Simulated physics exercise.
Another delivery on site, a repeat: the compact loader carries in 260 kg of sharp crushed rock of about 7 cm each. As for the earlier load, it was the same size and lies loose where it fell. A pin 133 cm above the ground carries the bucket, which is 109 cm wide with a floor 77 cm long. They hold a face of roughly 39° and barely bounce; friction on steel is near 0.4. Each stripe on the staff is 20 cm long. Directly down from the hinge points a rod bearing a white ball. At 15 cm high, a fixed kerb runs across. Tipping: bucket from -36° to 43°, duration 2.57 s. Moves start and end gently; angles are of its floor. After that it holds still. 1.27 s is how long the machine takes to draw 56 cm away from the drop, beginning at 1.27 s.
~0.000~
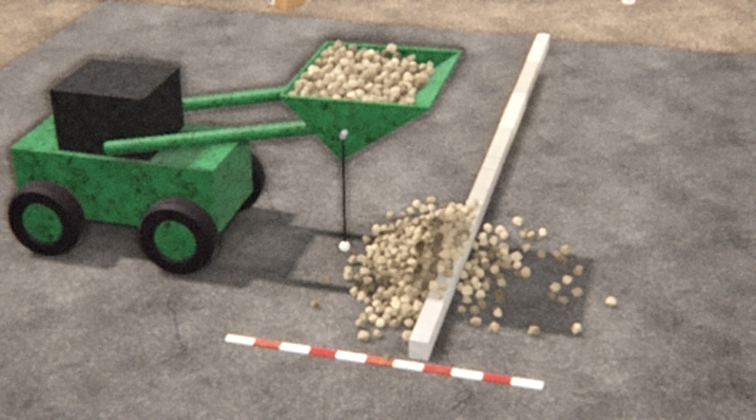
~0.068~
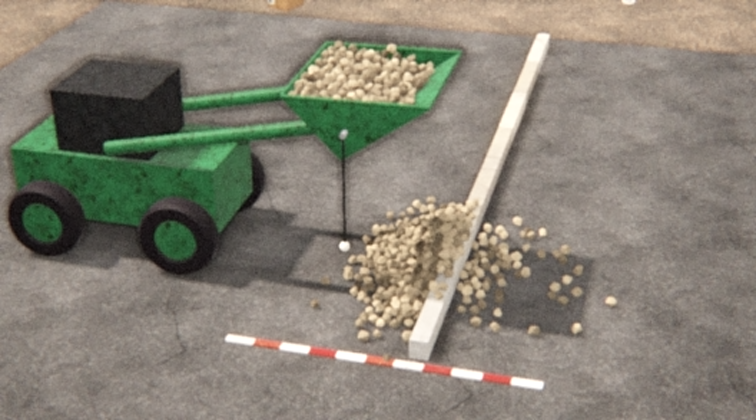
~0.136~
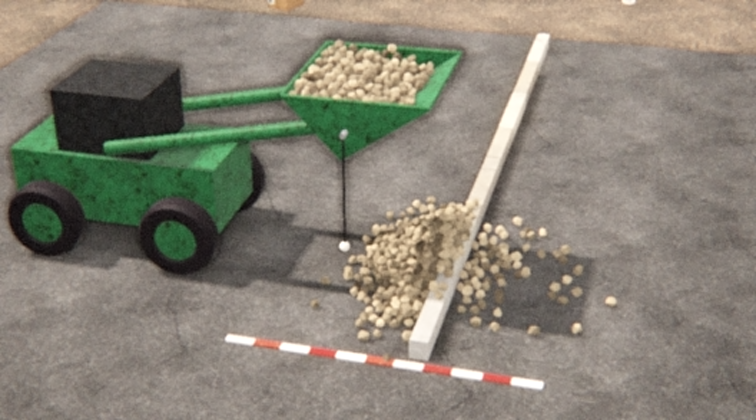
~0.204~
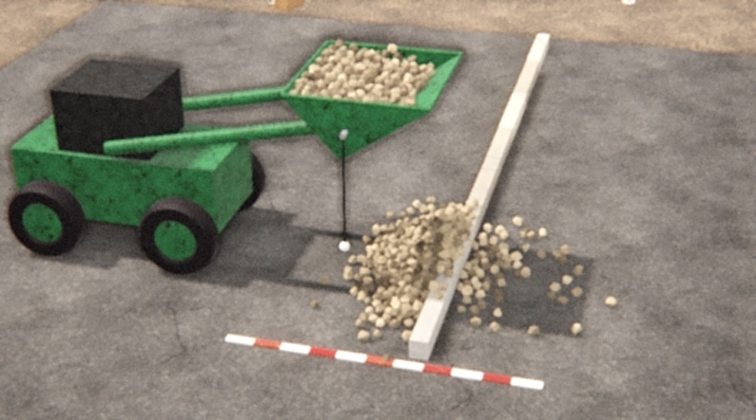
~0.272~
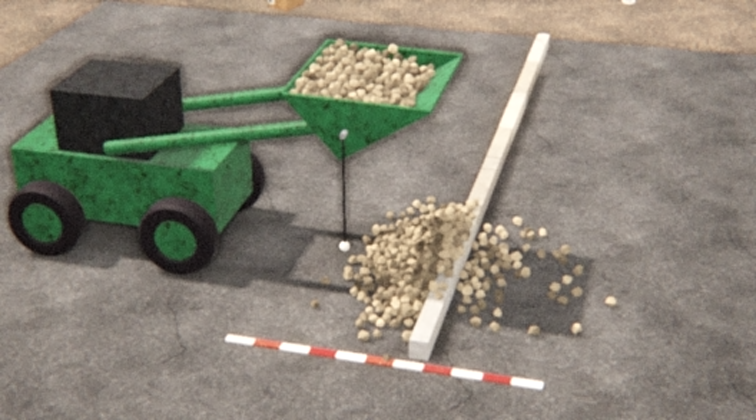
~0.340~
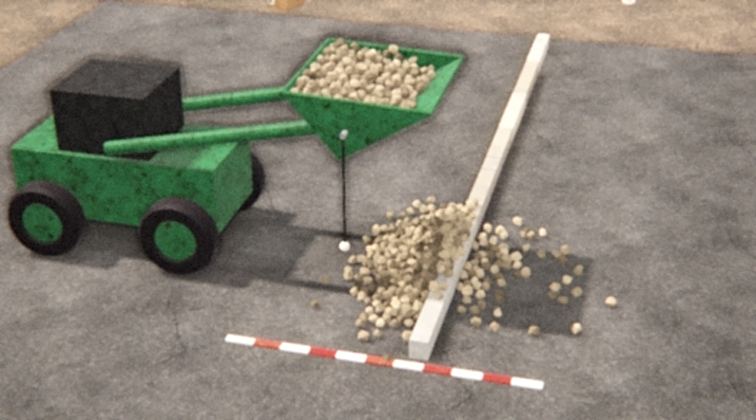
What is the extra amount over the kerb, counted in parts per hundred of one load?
Close to 2 parts in a hundred.
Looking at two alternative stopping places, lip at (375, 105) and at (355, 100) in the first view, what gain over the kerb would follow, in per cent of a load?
First place about 0 %, second about 0 %.
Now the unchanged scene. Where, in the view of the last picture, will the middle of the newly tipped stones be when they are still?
(381, 247).
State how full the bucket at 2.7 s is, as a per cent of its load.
Some 5 percent, roughly.
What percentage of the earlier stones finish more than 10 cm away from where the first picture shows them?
I'd say roughly 5 per cent of them.
After 1.9 s the floor is at 31°; in per cent of one load, 75 in the bucket, 112 on this side of the kerb, 13 over the kerb; the foremost stones are at (575, 284).
After 2.7 s the floor is at 43°; in per cent of one load, 3 in the bucket, 183 on this side of the kerb, 14 over the kerb; the foremost stones are at (575, 284).
After 3.0 s the floor is at 43°; in per cent of one load, 0 in the bucket, 186 on this side of the kerb, 14 over the kerb; the foremost stones are at (575, 284).
After 5.5 s the floor is at 43°; in per cent of one load, 0 in the bucket, 186 on this side of the kerb, 14 over the kerb; the foremost stones are at (575, 284). Net gain over the kerb, 2.
